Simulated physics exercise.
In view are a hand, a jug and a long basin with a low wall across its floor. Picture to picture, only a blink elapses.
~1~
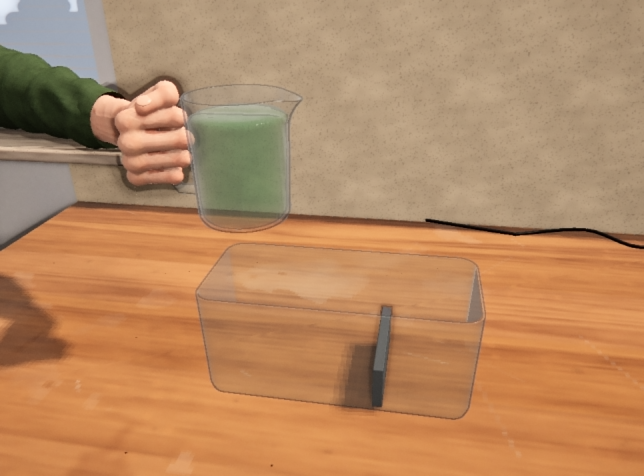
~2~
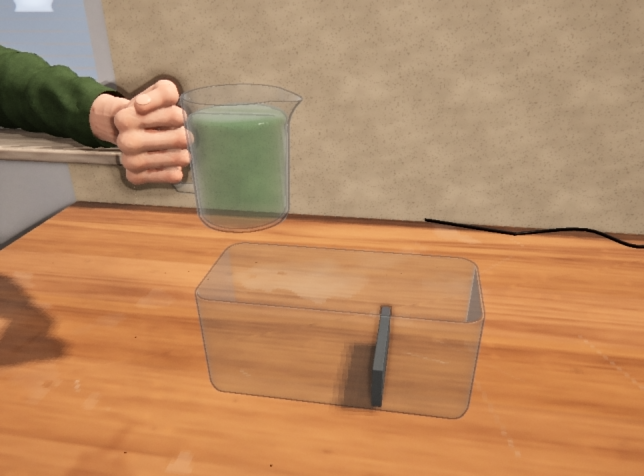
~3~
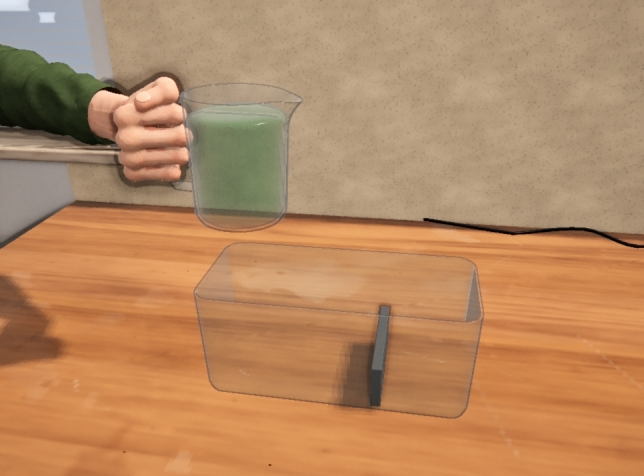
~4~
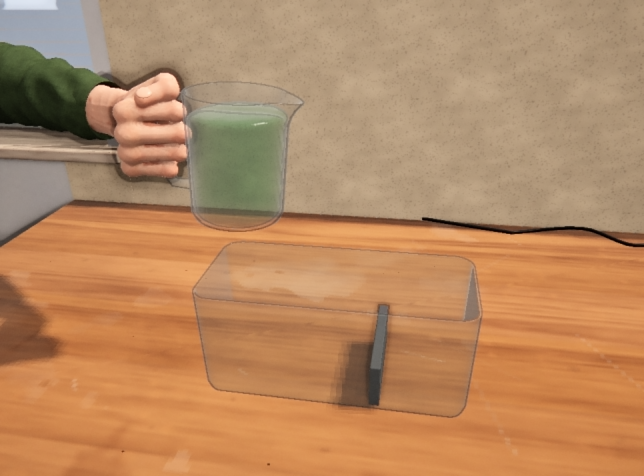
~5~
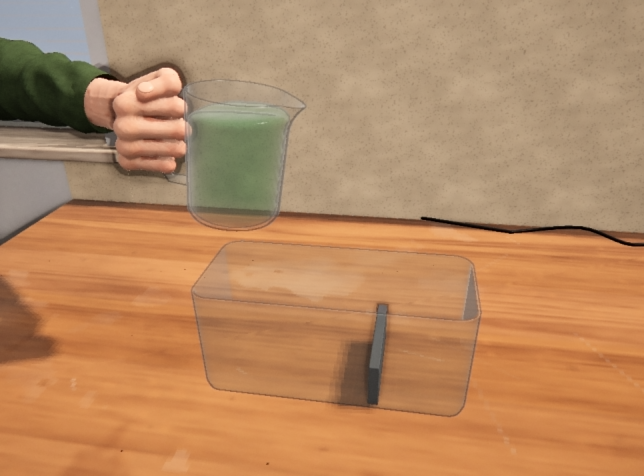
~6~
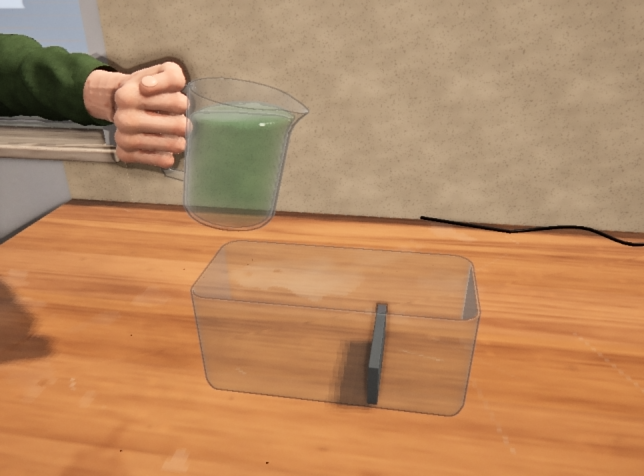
A hand in a dark green sleeve holds a clear jug of green liquid at the upper left, above a wooden tabletop seen from slightly above. Below it sits a long, empty transparent basin with a low dark wall across its floor, and a black cord lies near the beige wall behind. The hand, at first nearly still, slowly tilts the jug slightly to the right.
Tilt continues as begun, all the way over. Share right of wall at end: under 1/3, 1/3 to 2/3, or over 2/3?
1/3 to 2/3.
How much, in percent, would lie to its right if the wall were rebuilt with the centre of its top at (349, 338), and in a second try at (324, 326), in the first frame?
90 per cent, then 100 per cent, roughly.
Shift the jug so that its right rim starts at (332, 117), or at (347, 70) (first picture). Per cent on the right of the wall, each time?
Close to 75 % for the first start and close to 75 % for the second.
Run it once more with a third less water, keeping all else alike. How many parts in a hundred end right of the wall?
It comes to near 15 per cent.
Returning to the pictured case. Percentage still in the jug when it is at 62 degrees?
Near 85 percent is still in there.
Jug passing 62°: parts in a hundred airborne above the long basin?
Estimated: 15 per cent or thereabouts.
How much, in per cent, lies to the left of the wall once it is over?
I'd say near 55 in a hundred.
A moment on, the jug is tipped part way and 84 per cent is still to pour, 1 is left of the wall and 3 right of it.
Next, the jug is tipped on its side and 35 per cent is still to pour, 15 is left of the wall and 33 right of it.
Then the jug is tipped right over and 4 per cent is still to pour, 48 is left of the wall and 45 right of it.
Later the jug is tipped right over and 0 per cent is still to pour, 54 is left of the wall and 45 right of it.
Finally, 54 per cent lies left of the wall, 45 right of it and 1 outside.
